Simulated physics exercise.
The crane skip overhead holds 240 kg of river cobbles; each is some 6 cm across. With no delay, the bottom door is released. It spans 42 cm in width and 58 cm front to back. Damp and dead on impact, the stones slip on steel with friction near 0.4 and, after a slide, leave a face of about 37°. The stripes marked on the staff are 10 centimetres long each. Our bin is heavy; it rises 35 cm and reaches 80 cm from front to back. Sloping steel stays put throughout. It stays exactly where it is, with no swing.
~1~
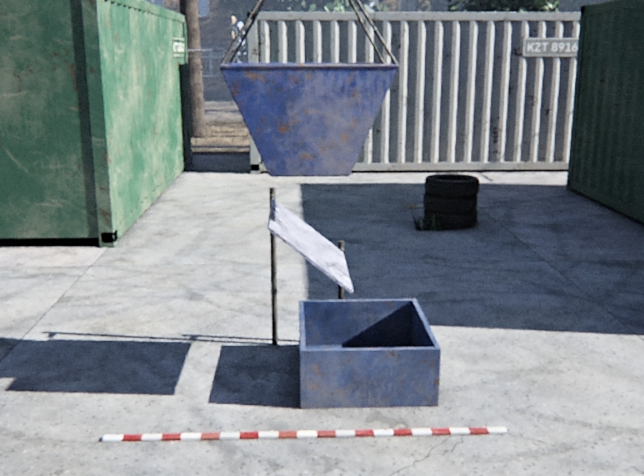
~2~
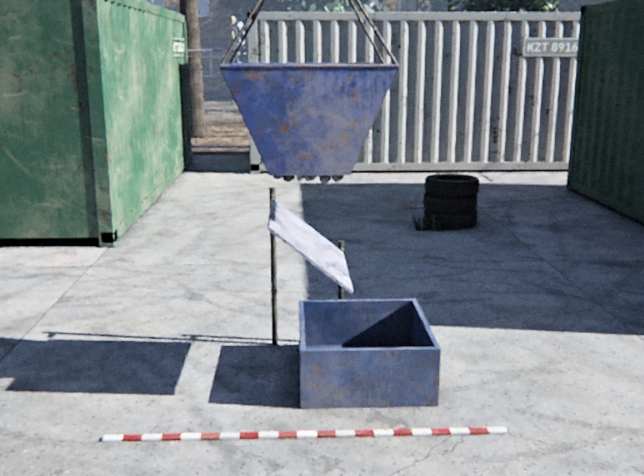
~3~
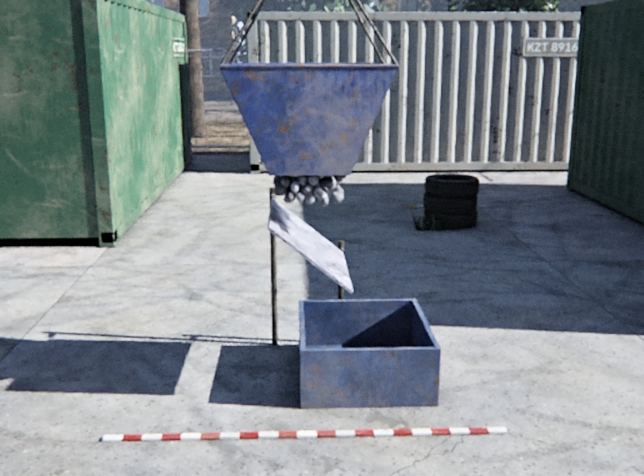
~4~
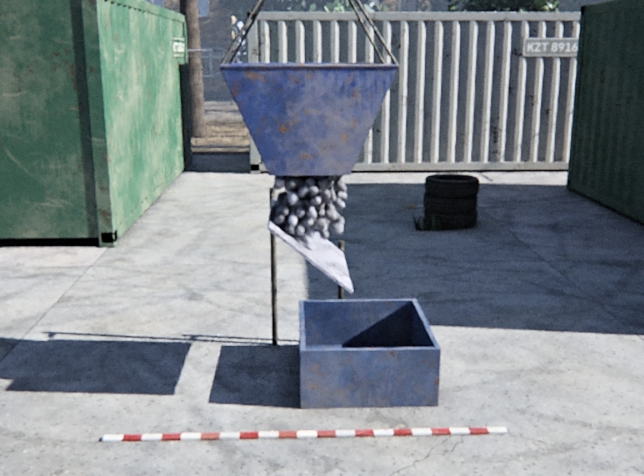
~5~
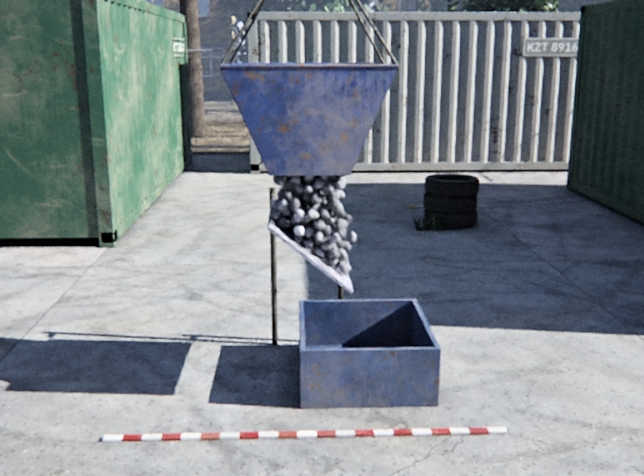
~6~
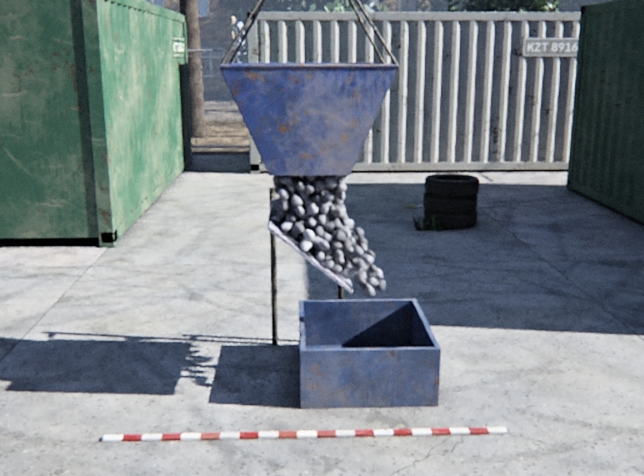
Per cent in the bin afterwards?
66 per cent.
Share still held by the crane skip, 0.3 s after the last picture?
I'd say some 0 per cent is still inside.
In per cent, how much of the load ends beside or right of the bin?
Something like 35 per cent, roughly.
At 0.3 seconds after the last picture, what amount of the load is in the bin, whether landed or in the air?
Share: Around 50 %.
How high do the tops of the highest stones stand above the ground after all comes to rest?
Max stone height at rest approx 40 cm.
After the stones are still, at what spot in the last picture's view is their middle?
I'd say close to pixel (395, 361).
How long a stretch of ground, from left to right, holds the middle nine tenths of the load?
The stretch is roughly 120 cm long.
Then, 0.3 s after the last picture, 0 % in the crane skip, 34 % on the steel, 0 % falling or lying left of the bin, 50 % falling or lying in the bin, 16 % falling or lying beside or right of the bin; the stones farthest right are at (454, 351).
Then, 0.7 s after the last picture, 0 % in the crane skip, 2 % on the steel, 1 % falling or lying left of the bin, 66 % falling or lying in the bin, 32 % falling or lying beside or right of the bin; the stones farthest right are at (549, 375).
Then, 1.3 s after the last picture, 0 % in the crane skip, 1 % falling or lying left of the bin, 66 % falling or lying in the bin, 34 % falling or lying beside or right of the bin.
Then, 2.2 s after the last picture, 0 % in the crane skip, 1 % falling or lying left of the bin, 66 % falling or lying in the bin, 34 % falling or lying beside or right of the bin.
Then, 4.1 s after the last picture, 0 % in the crane skip, 1 % left of the bin, 66 % in the bin, 34 % beside or right of the bin.
